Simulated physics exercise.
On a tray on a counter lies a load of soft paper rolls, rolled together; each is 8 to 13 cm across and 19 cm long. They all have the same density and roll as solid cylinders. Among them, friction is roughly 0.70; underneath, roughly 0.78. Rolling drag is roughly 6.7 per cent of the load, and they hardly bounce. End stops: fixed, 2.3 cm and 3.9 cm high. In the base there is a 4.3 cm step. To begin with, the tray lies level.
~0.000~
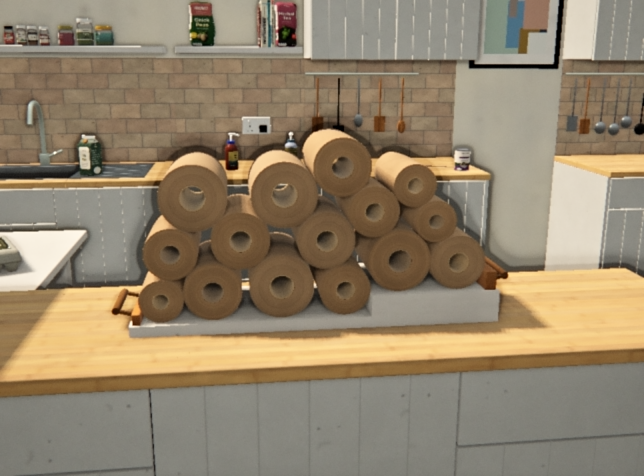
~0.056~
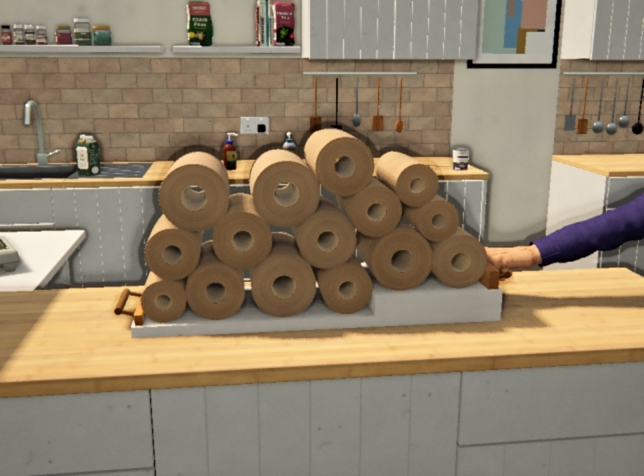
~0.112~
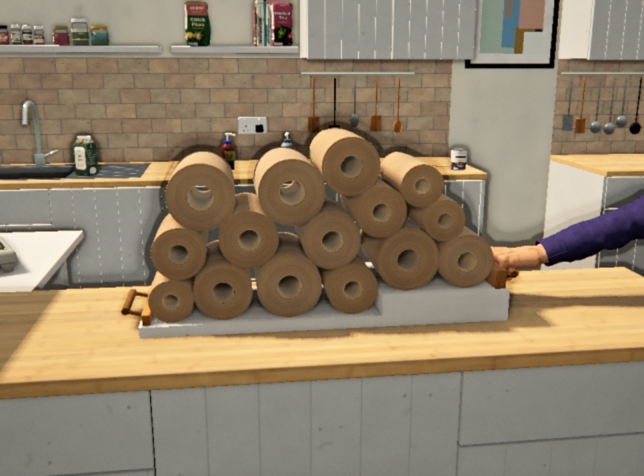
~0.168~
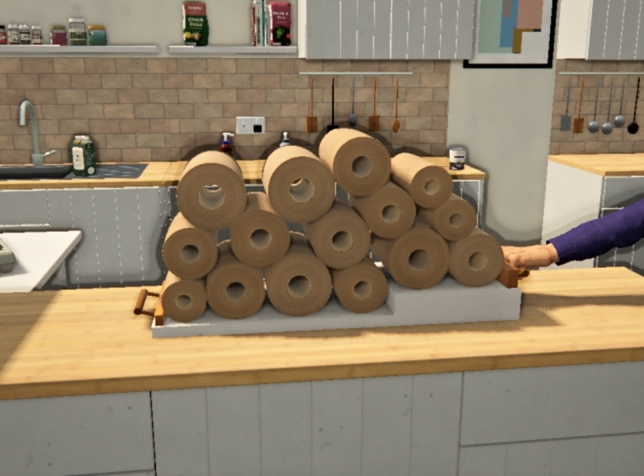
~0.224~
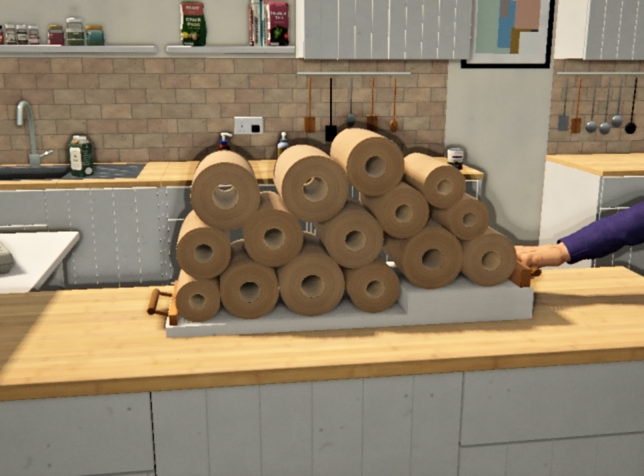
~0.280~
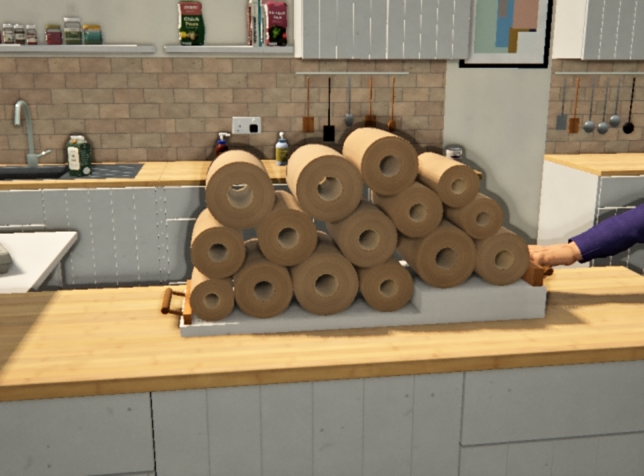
To begin with, a stack of brown paper rolls sits on a stepped grey tray on a wooden kitchen counter. A purple-sleeved arm then reaches in from the right and grasps the tray's handle. The hand draws the tray a short way to the right, and the piled rolls travel along with it.
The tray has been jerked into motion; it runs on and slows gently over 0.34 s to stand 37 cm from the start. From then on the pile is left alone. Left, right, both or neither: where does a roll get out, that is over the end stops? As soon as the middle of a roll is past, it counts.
Result: Neither.
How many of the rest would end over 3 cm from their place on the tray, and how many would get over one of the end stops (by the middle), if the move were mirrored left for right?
Shift count 0, out count 0.
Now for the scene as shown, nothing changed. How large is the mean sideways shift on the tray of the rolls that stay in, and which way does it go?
To the left, roughly 1 cm.
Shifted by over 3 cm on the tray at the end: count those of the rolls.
A total of 0.
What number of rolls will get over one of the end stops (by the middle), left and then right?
Counting left then right, it's 0 and 0.
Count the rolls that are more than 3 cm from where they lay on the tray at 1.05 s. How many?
By then 0.
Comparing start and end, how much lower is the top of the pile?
The top ends up around 0 cm lower.
By 0.59 s, tray 24 cm along; 0 now displaced over 3 cm; not one over the end stops; the one last seen at (369, 240) 1.6 cm left (moves measured on the tray).
By 0.85 s, tray 35 cm along; 0 now displaced over 3 cm; not one over the end stops; the one last seen at (369, 240) 1.6 cm left.
By 1.05 s, tray 37 cm along; 0 now displaced over 3 cm; not one over the end stops; the one last seen at (369, 240) 1.5 cm left.
All still by 1.4 s, 0 moved over 3 cm; not one over the end stops; the one last seen at (369, 240) 1.5 cm left; top of the pile 34 cm high, from 35 cm.
